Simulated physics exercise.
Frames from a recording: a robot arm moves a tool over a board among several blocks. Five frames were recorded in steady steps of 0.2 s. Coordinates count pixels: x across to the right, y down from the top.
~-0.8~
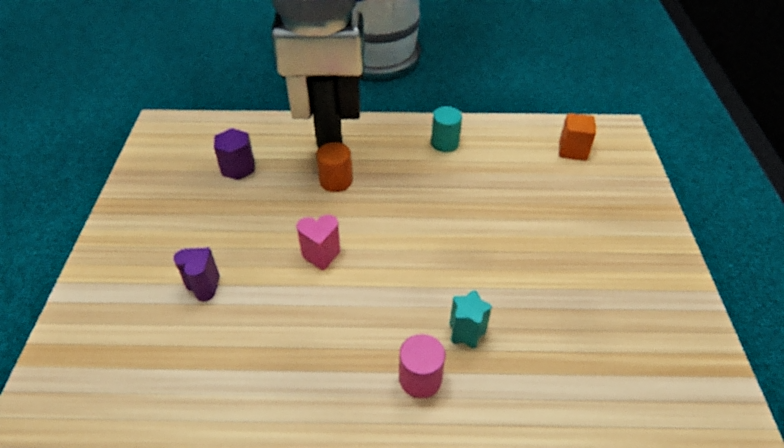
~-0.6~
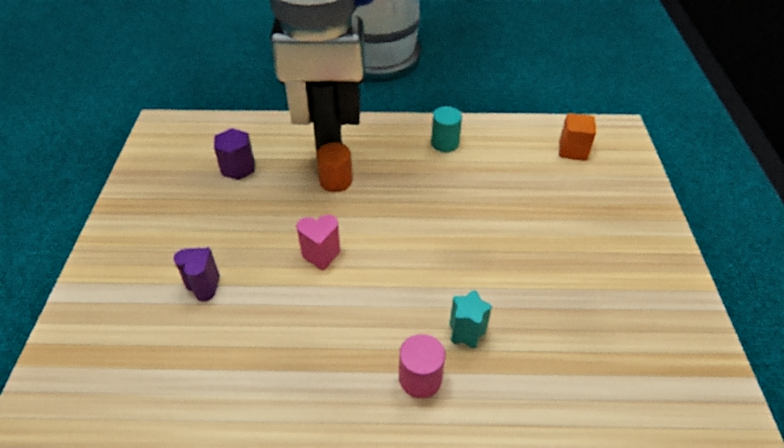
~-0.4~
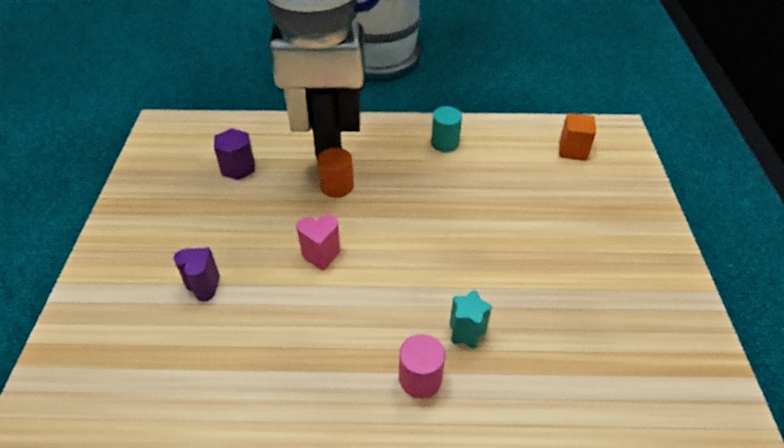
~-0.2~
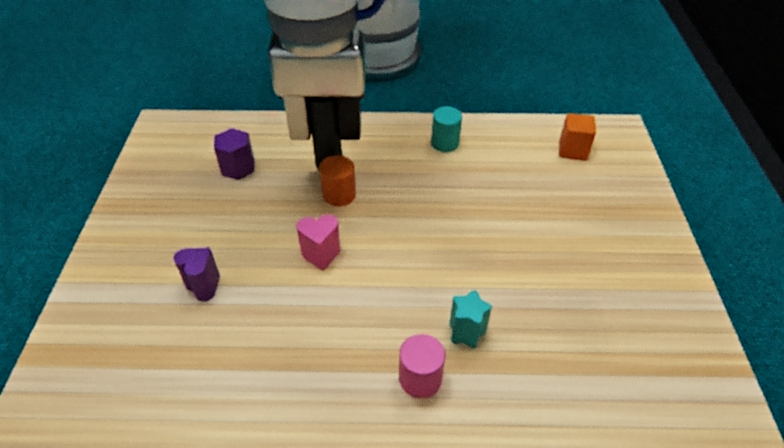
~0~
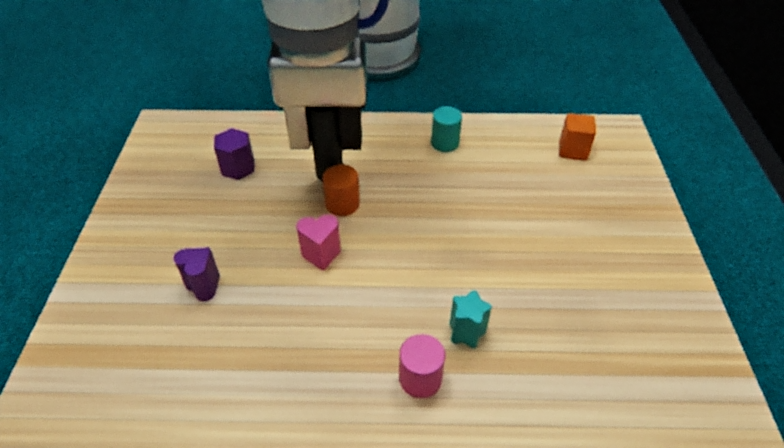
On a wooden board, a robot arm slowly pushing an orange cylinder a short way toward the viewer, other blocks staying still.
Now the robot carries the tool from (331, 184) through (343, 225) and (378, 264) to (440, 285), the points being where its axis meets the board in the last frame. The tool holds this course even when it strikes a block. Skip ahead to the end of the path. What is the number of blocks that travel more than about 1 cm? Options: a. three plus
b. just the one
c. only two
b: Just the one.
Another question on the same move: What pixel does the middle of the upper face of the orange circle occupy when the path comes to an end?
That would be at about pixel (466, 237).
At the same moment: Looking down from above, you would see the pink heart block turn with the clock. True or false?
That statement is accurate.
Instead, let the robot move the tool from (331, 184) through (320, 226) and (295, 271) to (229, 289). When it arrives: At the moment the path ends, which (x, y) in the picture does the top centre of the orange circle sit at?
It will end up at (350, 201).
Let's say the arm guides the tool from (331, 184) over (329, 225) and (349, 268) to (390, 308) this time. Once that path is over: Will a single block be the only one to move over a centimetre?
In short: No.
The first path, step by step. One third of the way, tool (342, 216); orange circle (367, 214).
Two thirds of the way, tool (378, 255); pink heart block (317, 230), turned 20° clockwise; orange circle (414, 237).
At the end, tool (441, 275); pink heart block (317, 230), turned 20° clockwise; orange circle (466, 237); turquoise star unmoved.
